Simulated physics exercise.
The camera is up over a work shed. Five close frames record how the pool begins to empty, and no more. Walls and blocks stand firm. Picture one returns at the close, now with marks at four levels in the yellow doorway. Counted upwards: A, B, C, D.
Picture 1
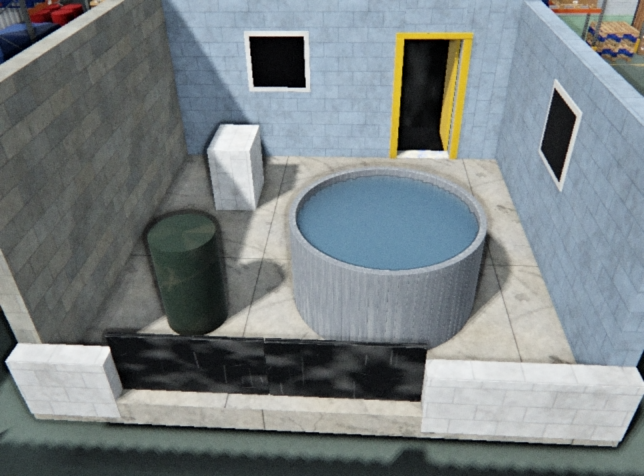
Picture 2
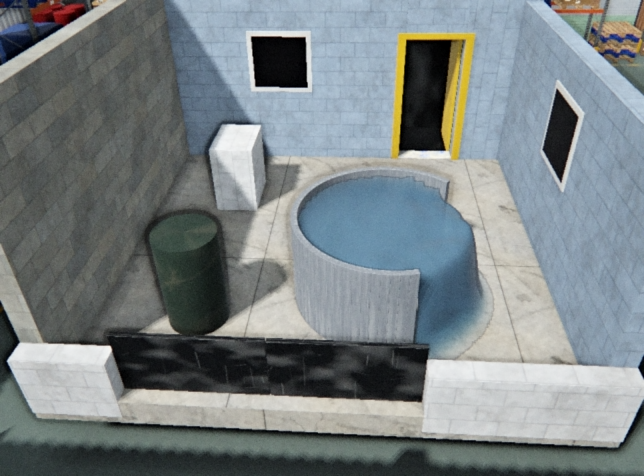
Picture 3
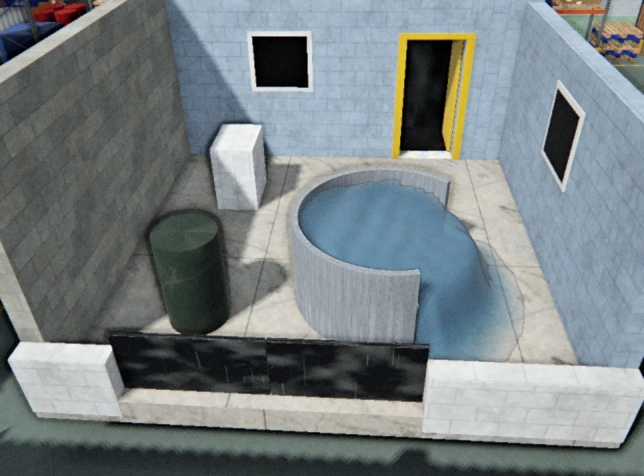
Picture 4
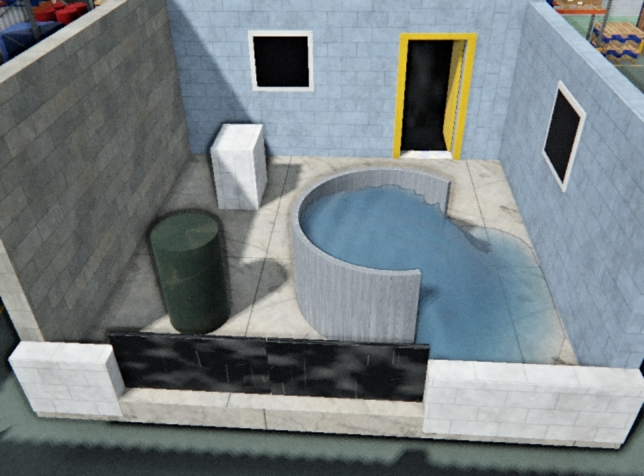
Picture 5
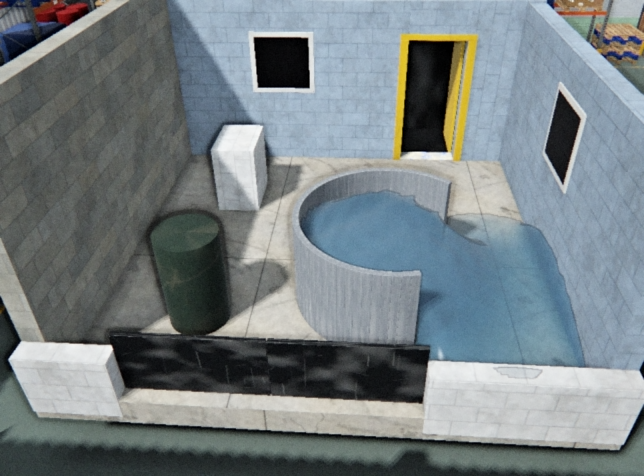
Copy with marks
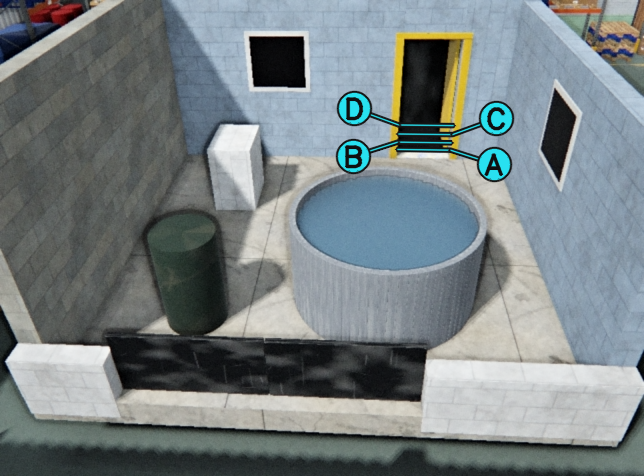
A round grey pool of blue water stands right of centre in a roofless work shed, seen from a fixed camera high above. A dark green barrel and a white block sit to its left, with a yellow-framed doorway behind and a low black gate in front. The pool's right side disappears, and water slumps through the gap, spreading across the pale floor to the right wall and front.
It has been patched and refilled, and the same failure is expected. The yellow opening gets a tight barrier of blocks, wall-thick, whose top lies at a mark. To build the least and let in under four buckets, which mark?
Height B just does it.
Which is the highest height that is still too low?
That is height A.
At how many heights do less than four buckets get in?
Three of the four.
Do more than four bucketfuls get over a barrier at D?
No, that is safe.
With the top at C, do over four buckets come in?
No, not at all.
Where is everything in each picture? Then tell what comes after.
Water in the pool at rest, its middle at (386, 219); foot of the yellow doorway at (423, 158); shut gate at (266, 349).
Water covers 3 % of the ground and shows as far out as (463, 289).
Water covers 7 % of the ground and shows as far out as (491, 255).
Water covers 14 % of the ground and shows as far out as (509, 237).
Water covers 18 % of the ground and shows as far out as (520, 222).
On the marked copy, A at (423, 149); B at (424, 142); C at (425, 134); D at (426, 125); from the bottom up A, B, C, D.
Choosing A, about 13 bucketfuls get in.
Choosing B, a bucket or two gets in.
Choosing C, nothing gets over.
Choosing D, nothing gets over.
